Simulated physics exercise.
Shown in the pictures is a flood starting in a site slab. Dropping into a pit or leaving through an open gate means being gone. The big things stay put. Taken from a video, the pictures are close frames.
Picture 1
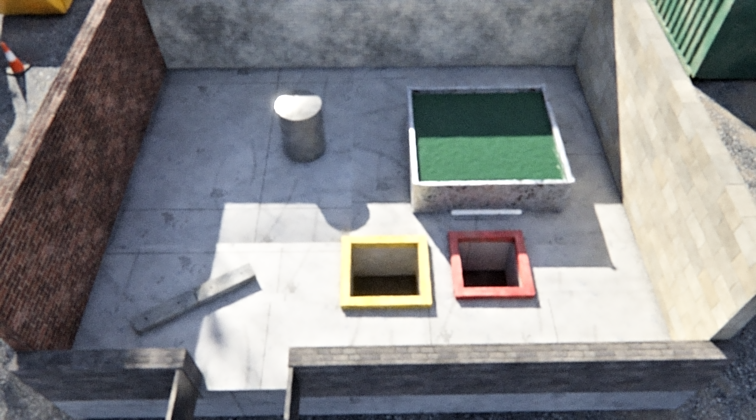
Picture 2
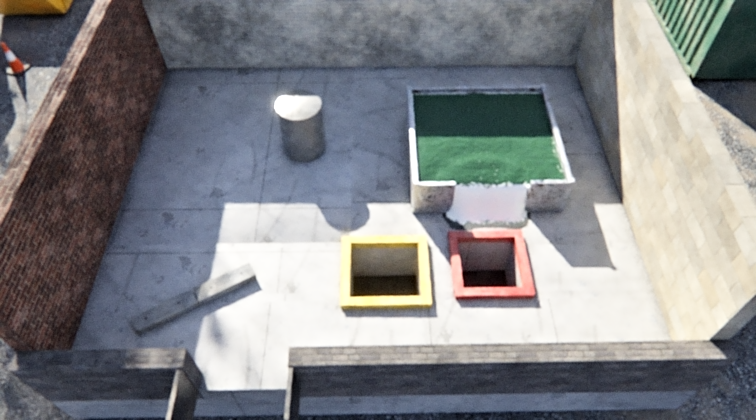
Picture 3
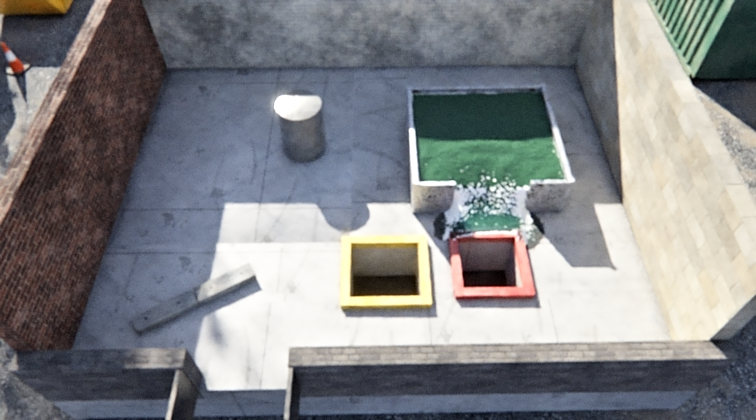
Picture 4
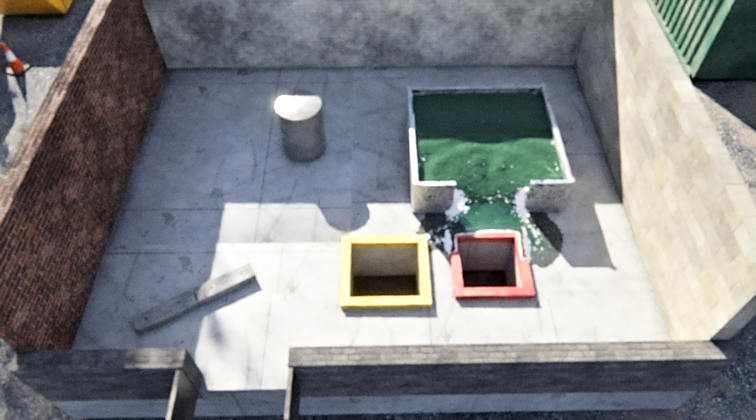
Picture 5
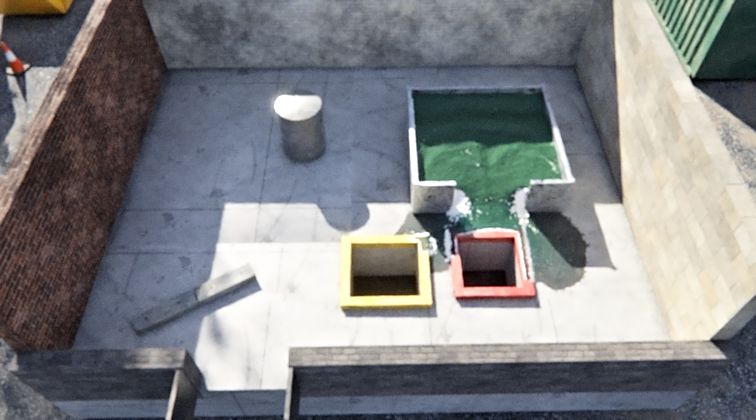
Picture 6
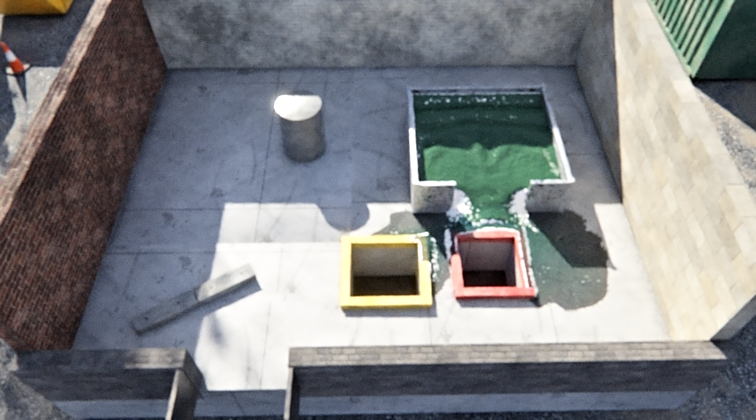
Green water bursts through a gap in the front wall of a raised square tank, in a walled concrete yard seen from high above by a still camera. Behind a yellow-rimmed pit and a red-rimmed pit at front centre, the tank stands right of a grey cylinder, with a loose beam lying lower left. White froth spills out first, then dark water spreads around the red rim and rightward across the slab.
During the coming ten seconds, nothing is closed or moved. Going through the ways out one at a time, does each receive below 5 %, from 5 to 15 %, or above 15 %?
One by one: As it plays out the gate never reaches five per cent, as it plays out the yellow pit never reaches five per cent, as it plays out the red pit goes past fifteen per cent.
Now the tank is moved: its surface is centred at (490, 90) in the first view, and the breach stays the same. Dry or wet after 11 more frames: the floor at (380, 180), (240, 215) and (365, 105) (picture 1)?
Unflooded - unflooded - unflooded.
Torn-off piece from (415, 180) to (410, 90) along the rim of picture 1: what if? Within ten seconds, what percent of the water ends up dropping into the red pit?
For red, it comes to 0 percent.
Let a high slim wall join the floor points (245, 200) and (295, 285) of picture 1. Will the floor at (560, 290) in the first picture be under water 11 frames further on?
The spot in question would be waterlogged.
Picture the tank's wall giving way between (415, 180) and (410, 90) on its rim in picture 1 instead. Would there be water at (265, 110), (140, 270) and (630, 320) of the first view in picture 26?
Spot by spot: Soaked through, then soaked through, then unaffected.
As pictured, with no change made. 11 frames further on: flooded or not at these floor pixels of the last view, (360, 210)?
Verdict: That spot is submerged.
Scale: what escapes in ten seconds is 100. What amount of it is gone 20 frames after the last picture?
Roughly 75 per cent.
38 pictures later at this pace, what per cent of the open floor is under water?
It comes to 45 per cent.
A moment on, water covers 15 % of the floor; the gate 0 %, the yellow pit 0 %, the red pit 12 %.
Next, water covers 20 % of the floor; the gate 0 %, the yellow pit 1 %, the red pit 20 %.
Then, water covers 25 % of the floor; the gate 0 %, the yellow pit 1 %, the red pit 27 %.
Later, water covers 45 % of the floor; the gate 0 %, the yellow pit 2 %, the red pit 33 %.
In the end, water covers 70 % of the floor; the gate 1 %, the yellow pit 2 %, the red pit 35 %.
